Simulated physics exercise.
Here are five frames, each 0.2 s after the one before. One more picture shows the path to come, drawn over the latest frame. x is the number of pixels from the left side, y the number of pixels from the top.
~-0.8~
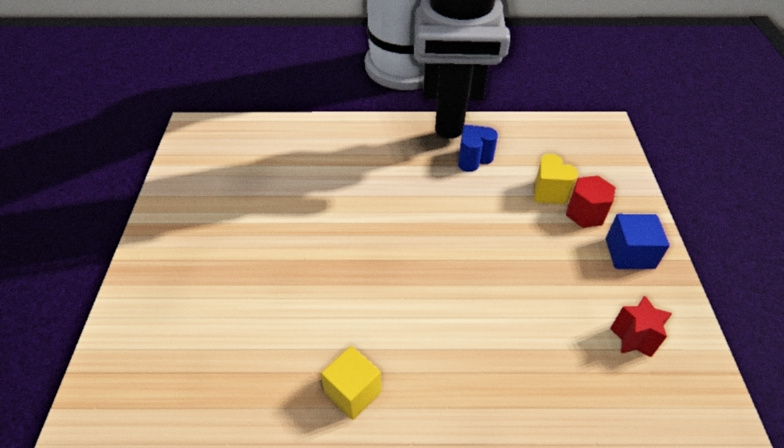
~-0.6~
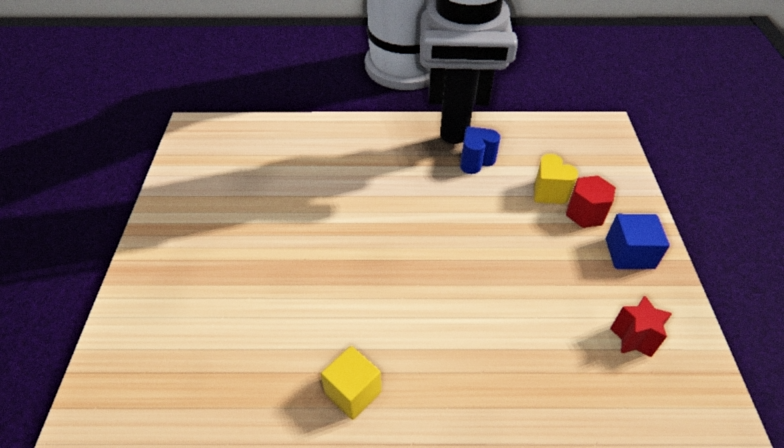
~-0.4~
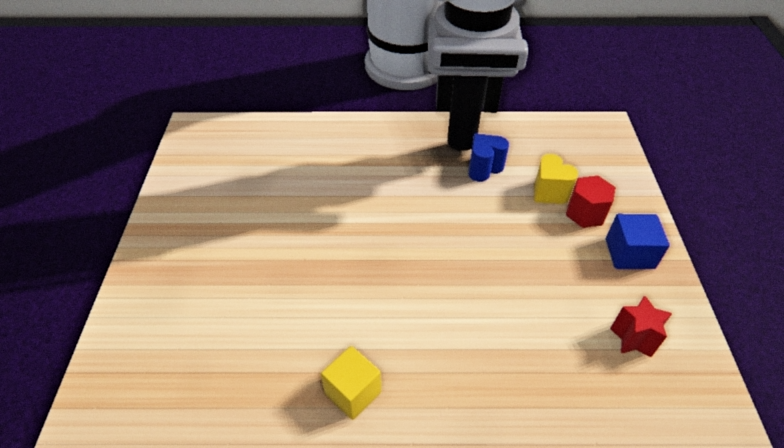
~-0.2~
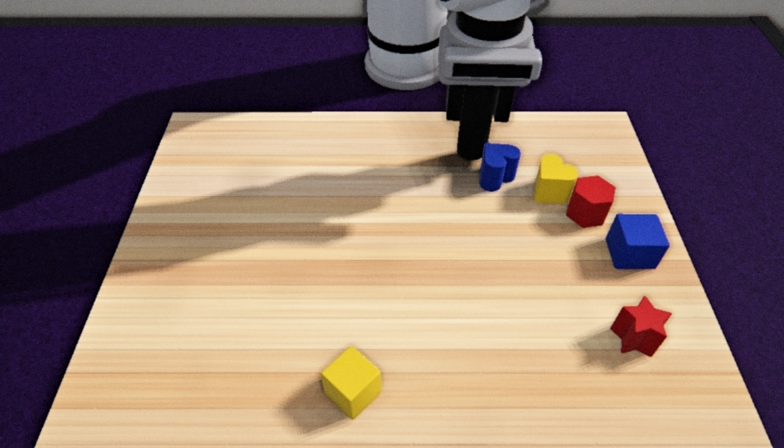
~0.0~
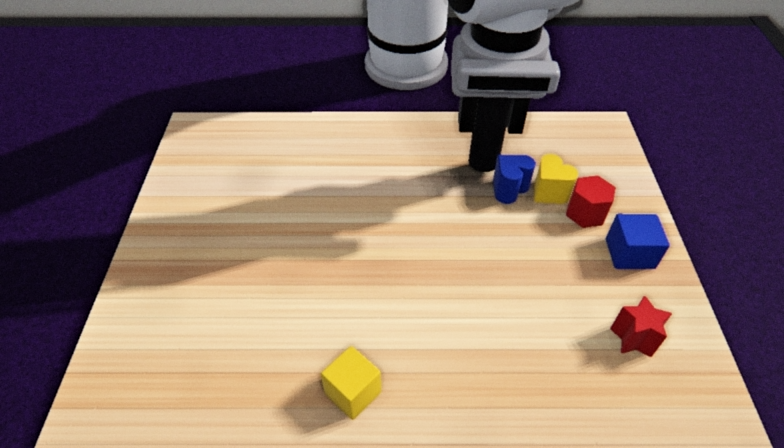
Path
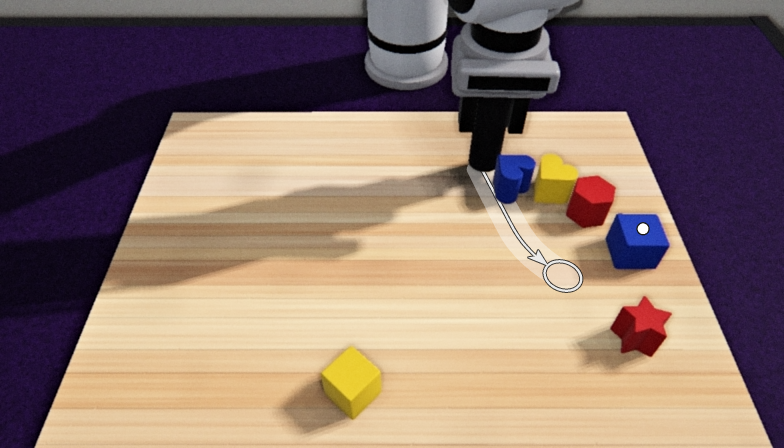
A pale wooden board lies on a dark purple surface, seen from above its front edge by a still camera. A blue heart sits near the back, with a yellow heart, red hexagonal block, blue cube and red star down the right and a yellow cube at the front. A robot arm's black peg slides rightward and slightly forward, pushing the blue heart a short way up close beside the yellow one.
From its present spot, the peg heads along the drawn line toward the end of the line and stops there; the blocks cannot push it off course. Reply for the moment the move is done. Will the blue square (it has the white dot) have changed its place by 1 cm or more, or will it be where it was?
The block stays on its spot.
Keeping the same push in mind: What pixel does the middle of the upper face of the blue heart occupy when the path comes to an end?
That would be at about pixel (545, 186).
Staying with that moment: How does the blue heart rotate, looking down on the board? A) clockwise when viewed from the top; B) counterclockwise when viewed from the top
B.
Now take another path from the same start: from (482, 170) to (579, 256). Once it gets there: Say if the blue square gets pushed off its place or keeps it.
It ends up somewhere else.
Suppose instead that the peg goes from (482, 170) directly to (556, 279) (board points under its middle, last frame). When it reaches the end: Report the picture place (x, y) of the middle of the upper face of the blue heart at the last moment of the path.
It should be at (552, 187) by then.
Drawn move, from (482, 170) by way of (500, 204) and (522, 241) to (563, 276); the dot is on the blue square.
On the path given first. One third of the way, peg (502, 197); blue heart (540, 182), turned 85° anticlockwise; yellow heart (562, 167).
Two thirds of the way, peg (525, 234); blue heart (545, 186), turned 105° anticlockwise; yellow heart (562, 167).
At the end, peg (566, 268); blue heart (545, 186), turned 105° anticlockwise; yellow heart (562, 167); blue square still.
